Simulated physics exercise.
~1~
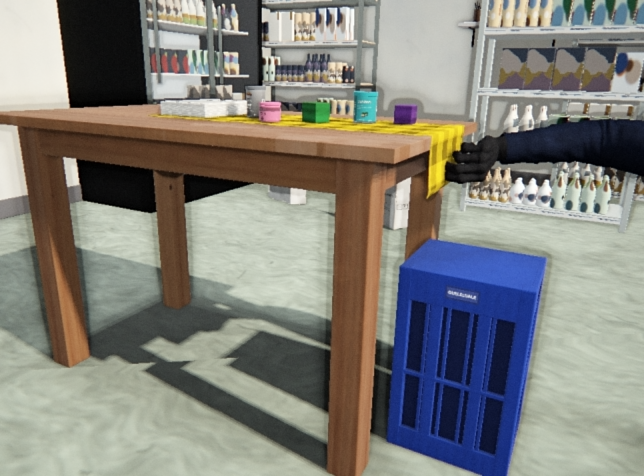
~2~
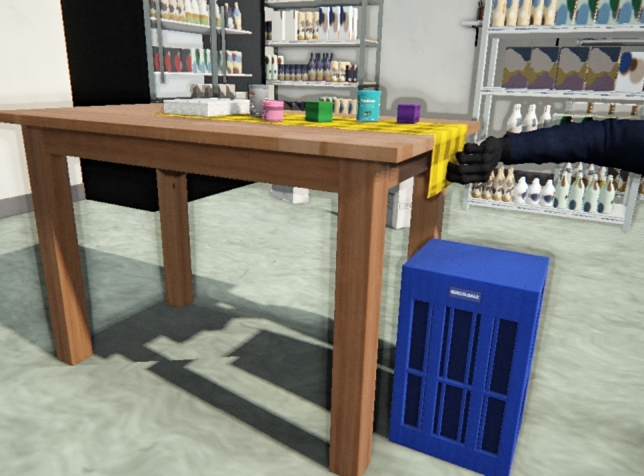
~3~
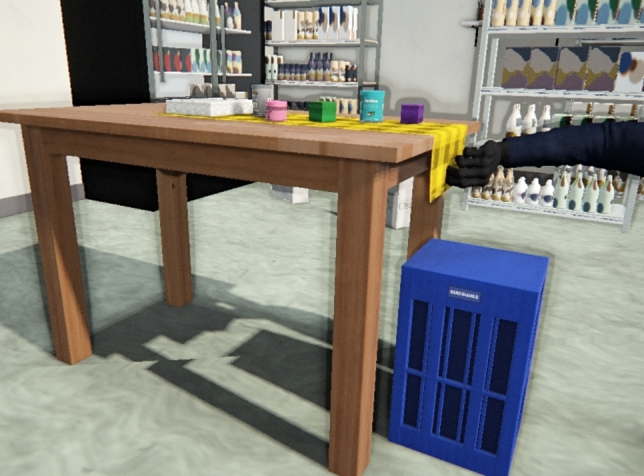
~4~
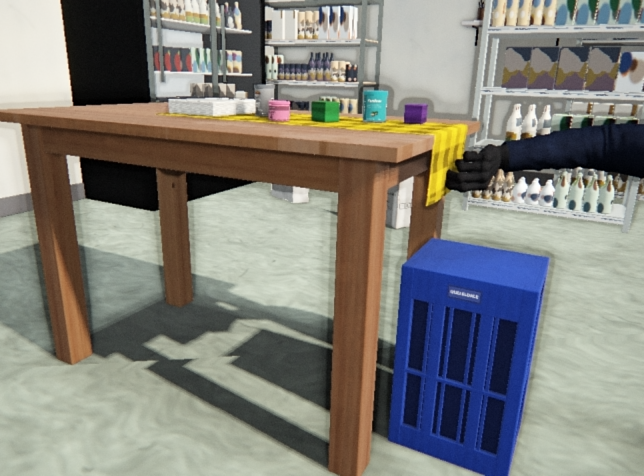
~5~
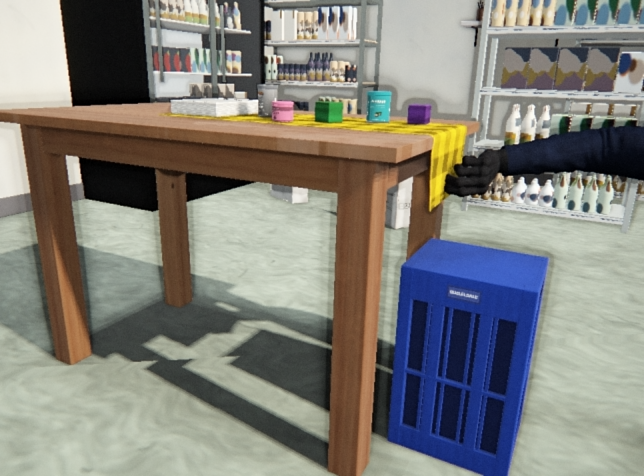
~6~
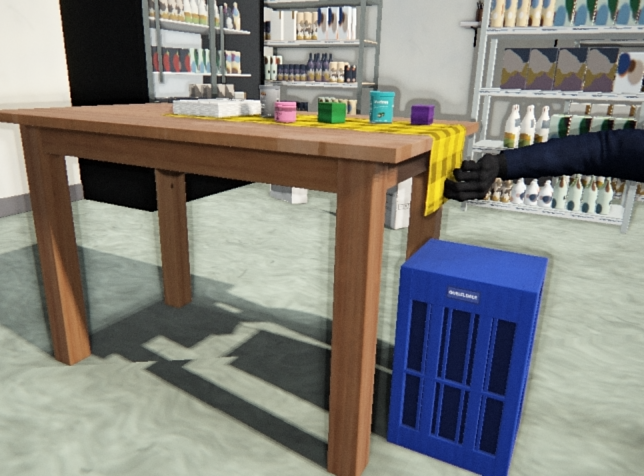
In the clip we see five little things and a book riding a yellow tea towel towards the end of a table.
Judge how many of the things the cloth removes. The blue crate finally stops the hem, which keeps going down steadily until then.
It removes one.
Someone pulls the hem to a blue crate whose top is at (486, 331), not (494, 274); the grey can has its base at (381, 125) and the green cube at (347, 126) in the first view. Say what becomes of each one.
The grey can drops off, the green cube falls.
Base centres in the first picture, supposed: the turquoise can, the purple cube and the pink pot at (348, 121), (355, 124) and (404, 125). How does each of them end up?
The turquoise can stays put; the purple cube stays put; the pink pot ends up off.
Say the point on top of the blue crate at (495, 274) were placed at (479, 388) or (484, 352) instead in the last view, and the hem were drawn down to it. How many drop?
In that case 4 and 3.
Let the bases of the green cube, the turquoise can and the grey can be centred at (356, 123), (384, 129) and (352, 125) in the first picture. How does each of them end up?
Outcome: The green cube is still in place, the turquoise can is gone, the grey can is still in place.
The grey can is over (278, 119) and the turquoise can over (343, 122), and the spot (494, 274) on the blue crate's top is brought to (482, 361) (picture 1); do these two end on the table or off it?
In the end the grey can is still on top and the turquoise can is no longer on top.
Soon after, hem near (443, 226); all still up.
After that, hem on the crate; purple cube gone.
In the end, hem on the crate; purple cube gone. The answer is one.
